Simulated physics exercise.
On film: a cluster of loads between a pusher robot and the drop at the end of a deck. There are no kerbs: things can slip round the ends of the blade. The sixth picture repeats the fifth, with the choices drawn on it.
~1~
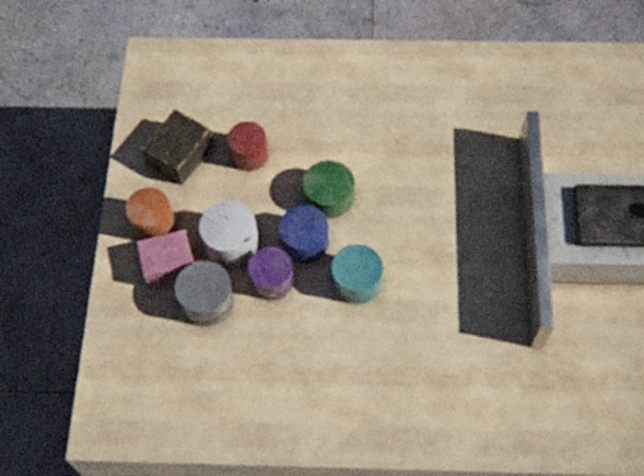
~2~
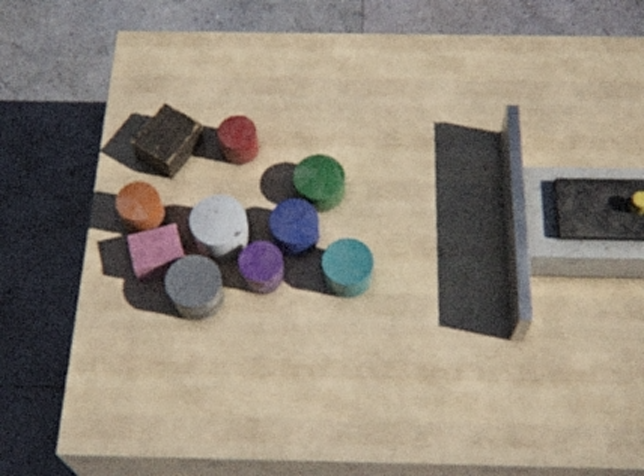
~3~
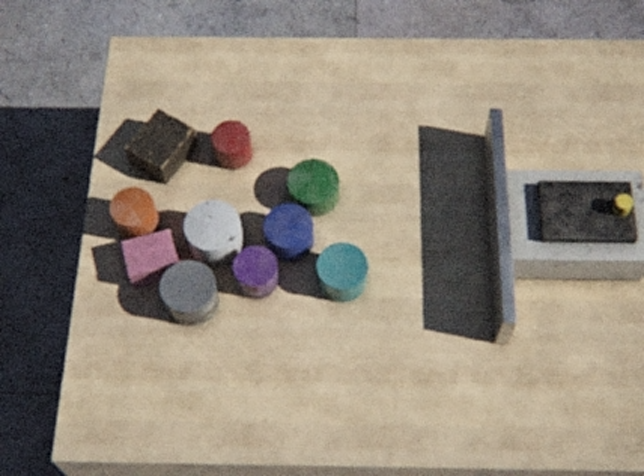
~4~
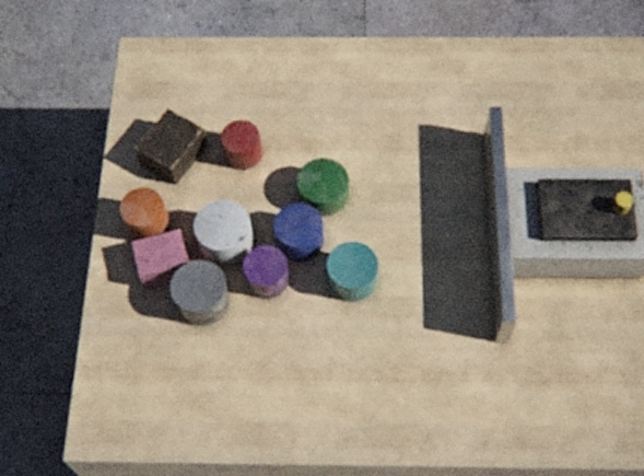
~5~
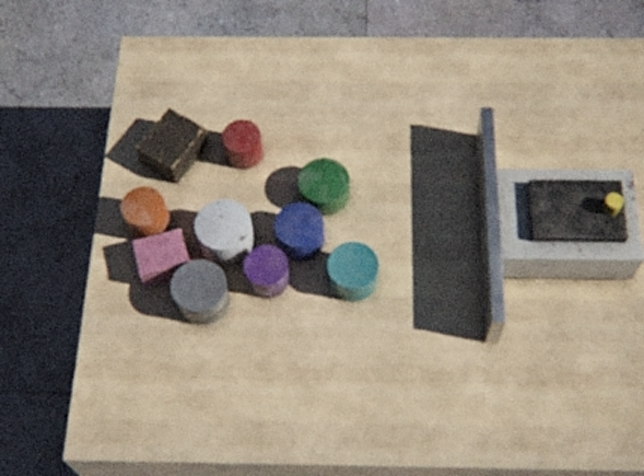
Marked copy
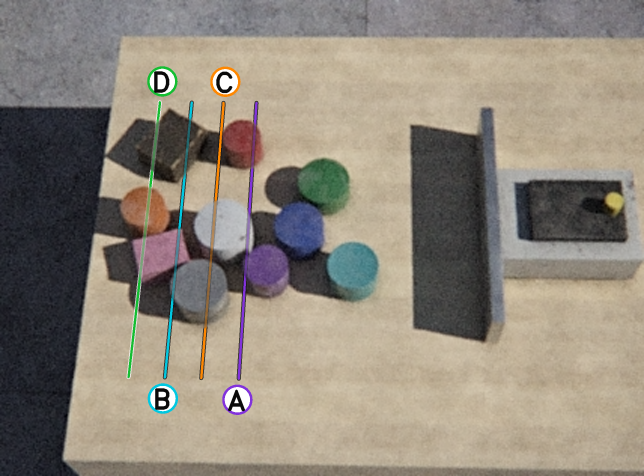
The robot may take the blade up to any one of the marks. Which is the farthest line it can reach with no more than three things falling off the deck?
B is the last line within the limit.
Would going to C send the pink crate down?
By then, no.
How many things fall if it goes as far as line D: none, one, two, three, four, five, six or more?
In all, five.
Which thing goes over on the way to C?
It is the orange canister.
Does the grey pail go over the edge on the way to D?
No.
On the marked copy, A at (248, 232); B at (179, 231); C at (213, 231); D at (145, 231).
Taking B. A third of the way, robot (455, 209); turquoise pail (346, 272); orange canister (146, 216).
Two thirds of the way, robot (340, 207); orange canister (139, 212); pink crate (141, 258).
When it is over, robot (252, 207); orange canister over the edge; pink crate over the edge; two fallen.
As for the rest, A is within the limit but short; C is within the limit but short; D drops five.
